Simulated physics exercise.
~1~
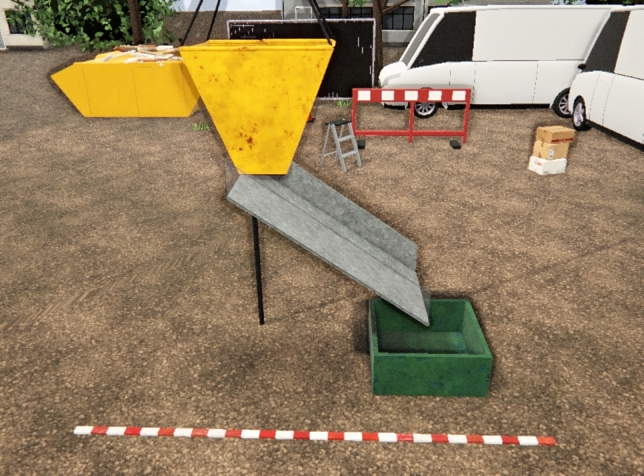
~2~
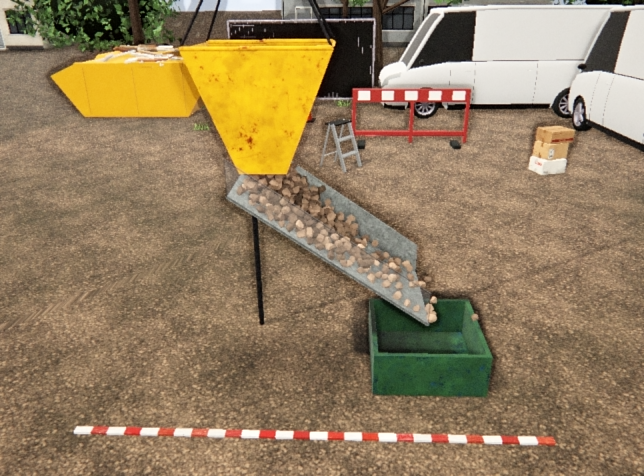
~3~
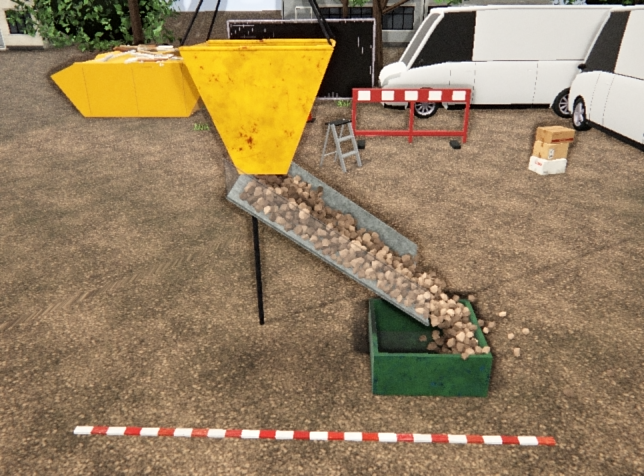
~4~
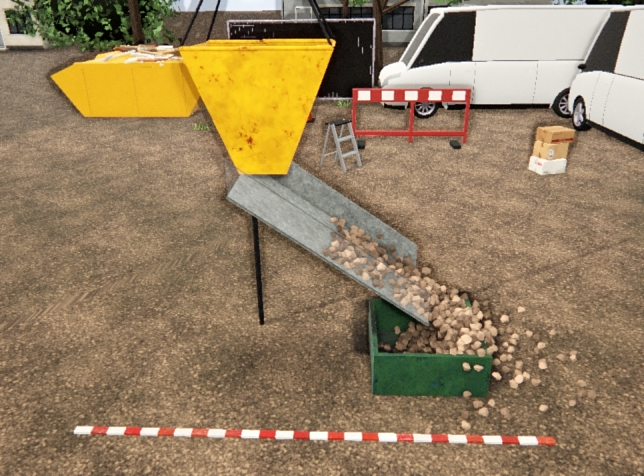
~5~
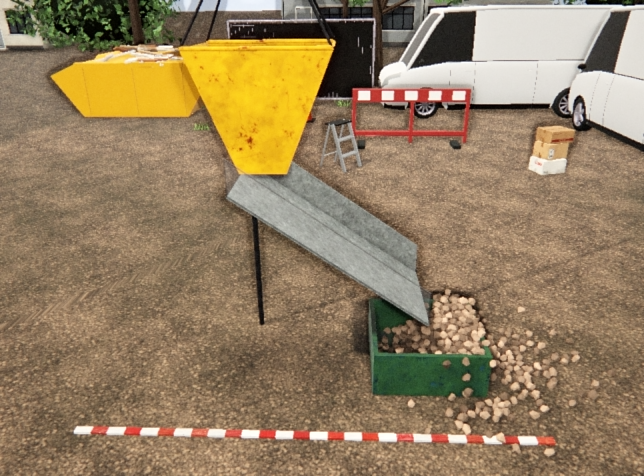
A yellow skip hangs still above a sloping grey steel chute on a brown dirt yard, seen from a raised, fixed viewpoint, with a green bin at the chute's lower right end. A red and white striped staff lies in front, while a yellow container, a barrier and white vans stand behind. Brownish stones pour from the skip's bottom and slide down the chute to the right. They tumble into the bin, and some spill past its right side. The chute empties, leaving most stones heaped in the bin and the rest scattered on the ground beside it, mainly to the right.
